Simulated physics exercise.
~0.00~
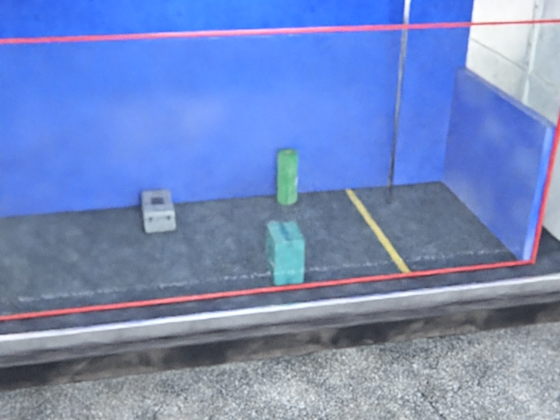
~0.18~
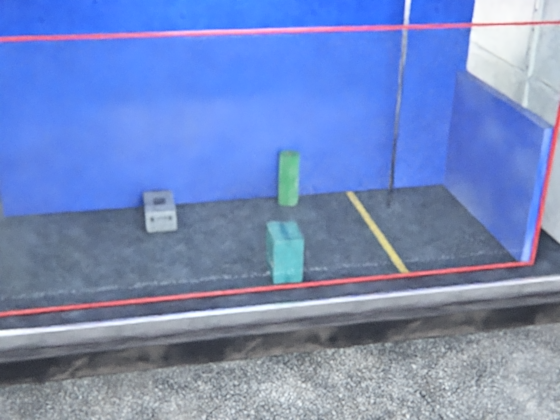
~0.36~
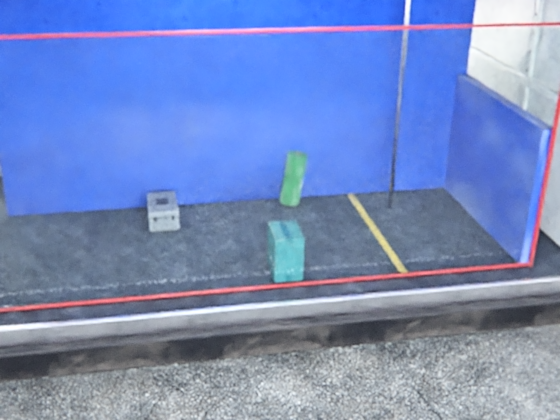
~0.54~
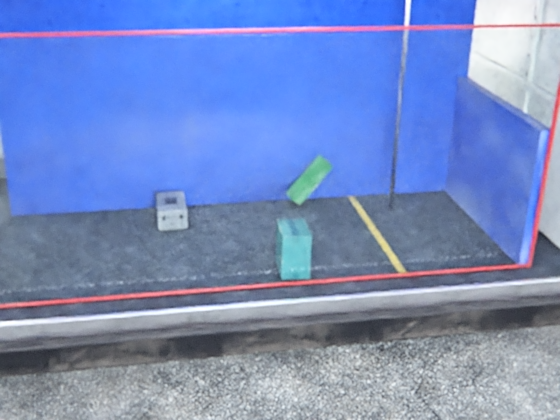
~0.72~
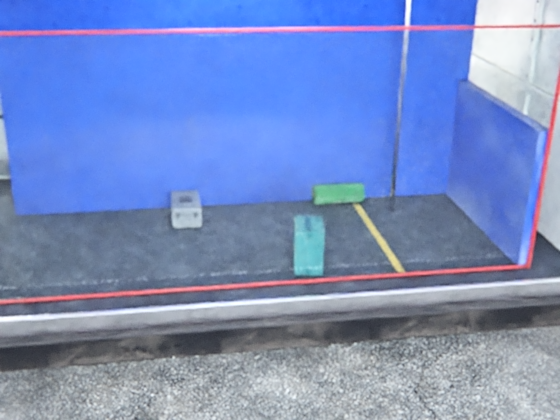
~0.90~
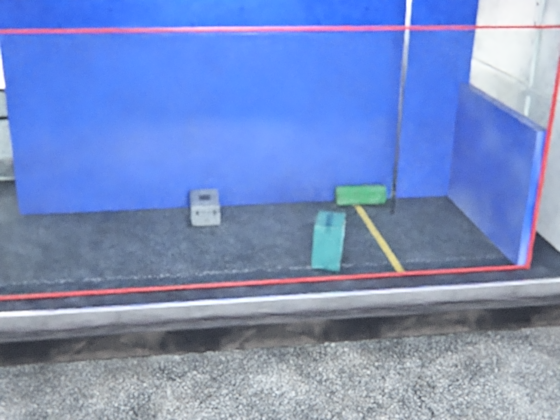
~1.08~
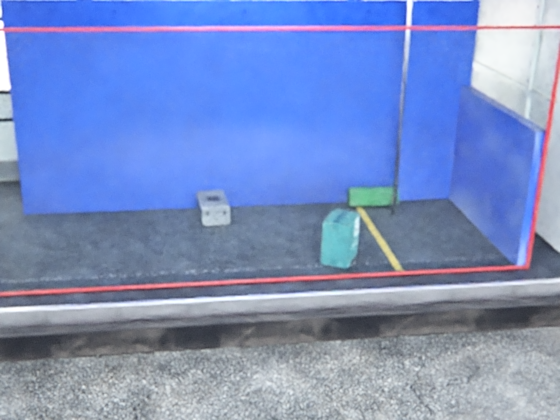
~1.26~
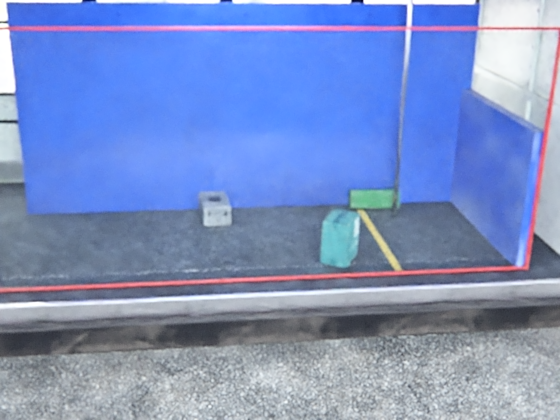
In this clip, a green roll, a teal pack and a grey toolbox stand on a dark floor before a blue wall; the roll tips over rightward, all three slide right, and they stop with the fallen roll across the yellow line and the others short of it.
